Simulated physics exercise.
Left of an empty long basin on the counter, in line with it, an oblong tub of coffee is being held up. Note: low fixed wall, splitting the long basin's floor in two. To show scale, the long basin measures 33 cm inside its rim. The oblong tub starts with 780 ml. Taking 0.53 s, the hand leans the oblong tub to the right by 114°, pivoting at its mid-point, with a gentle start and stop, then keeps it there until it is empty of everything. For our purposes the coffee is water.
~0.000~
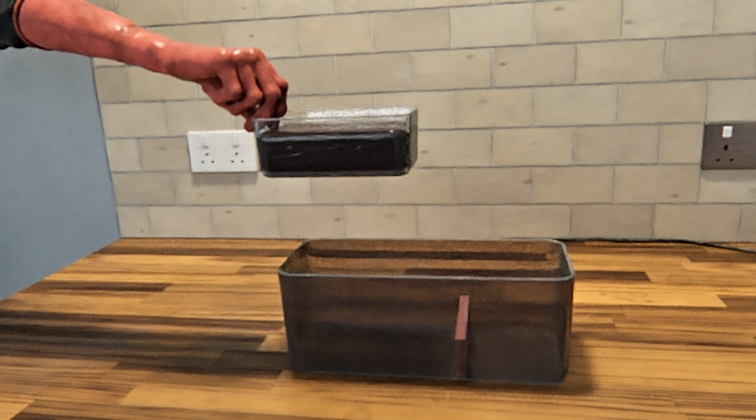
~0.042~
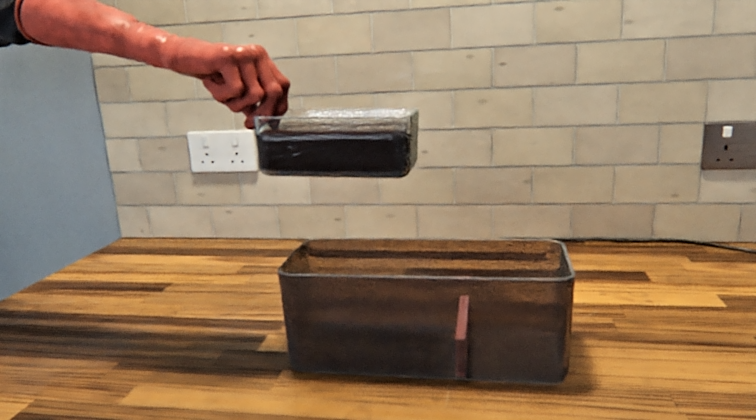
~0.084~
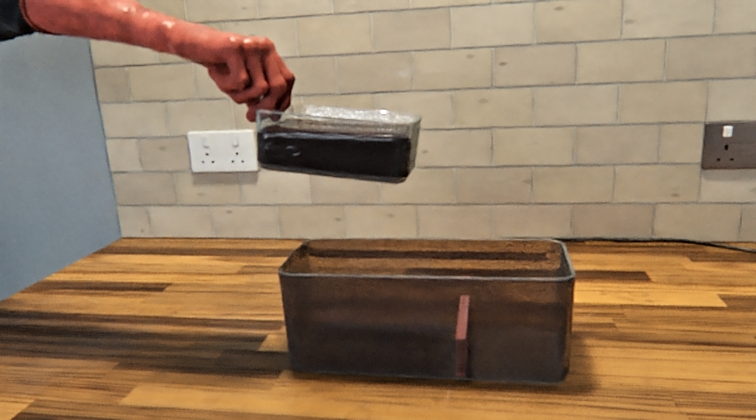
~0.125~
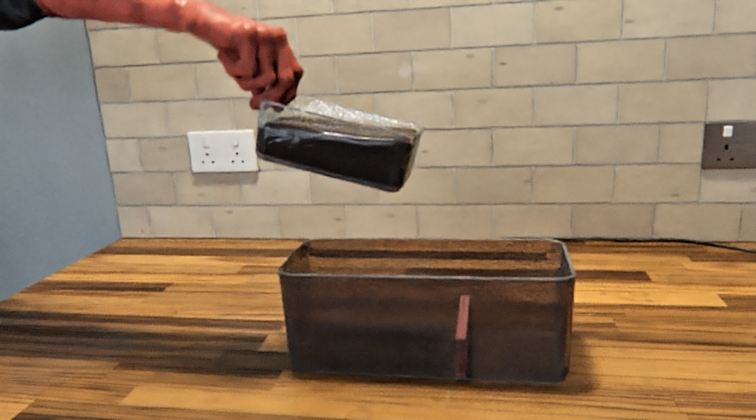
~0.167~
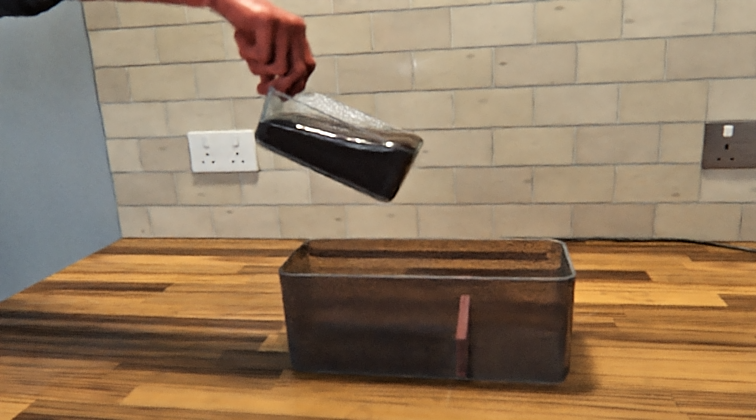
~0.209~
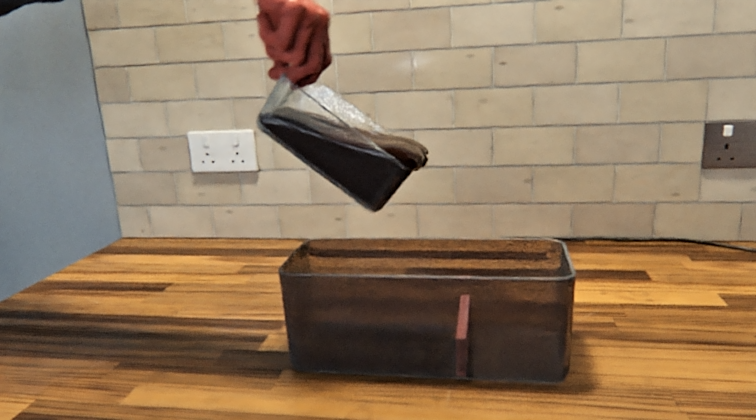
On a wooden counter before a tiled wall, a hand holds an oblong tub of dark liquid above a long basin with a low divider, then leans it increasingly to the right until the liquid reaches over its right rim.
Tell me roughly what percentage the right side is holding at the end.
At the end it holds about 30 per cent.
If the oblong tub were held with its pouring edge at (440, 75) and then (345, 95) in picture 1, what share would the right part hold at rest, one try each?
Try 1: 60 %; try 2: 15 %.
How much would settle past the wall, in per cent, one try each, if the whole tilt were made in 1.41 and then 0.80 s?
I'd expect close to 60 per cent and then close to 45 per cent.
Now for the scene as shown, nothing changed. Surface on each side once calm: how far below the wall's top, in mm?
Near 30 mm for the left and near 32 mm for the right.
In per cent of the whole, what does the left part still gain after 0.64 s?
Roughly 6 per cent.
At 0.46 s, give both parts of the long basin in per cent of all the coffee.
36 per cent left and 26 right, roughly.
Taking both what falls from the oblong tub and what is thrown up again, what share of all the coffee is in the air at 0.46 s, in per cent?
Estimate: About 28 % of all of it.
Then, 0.46 s in, the tilt is 108° and 10 per cent is still to pour, 36 is left of the wall and 25 right of it.
Then, 0.64 s in, the tilt is 114° and 2 per cent is still to pour, 55 is left of the wall and 28 right of it.
Then, 0.82 s in, the tilt is 114° and 0 per cent is still to pour, 58 is left of the wall and 30 right of it.
Then, 1.03 s in, the tilt is 114° and 0 per cent is still to pour, 61 is left of the wall and 30 right of it.
Finally, 61 per cent lies left of the wall, 30 right of it and 9 outside.
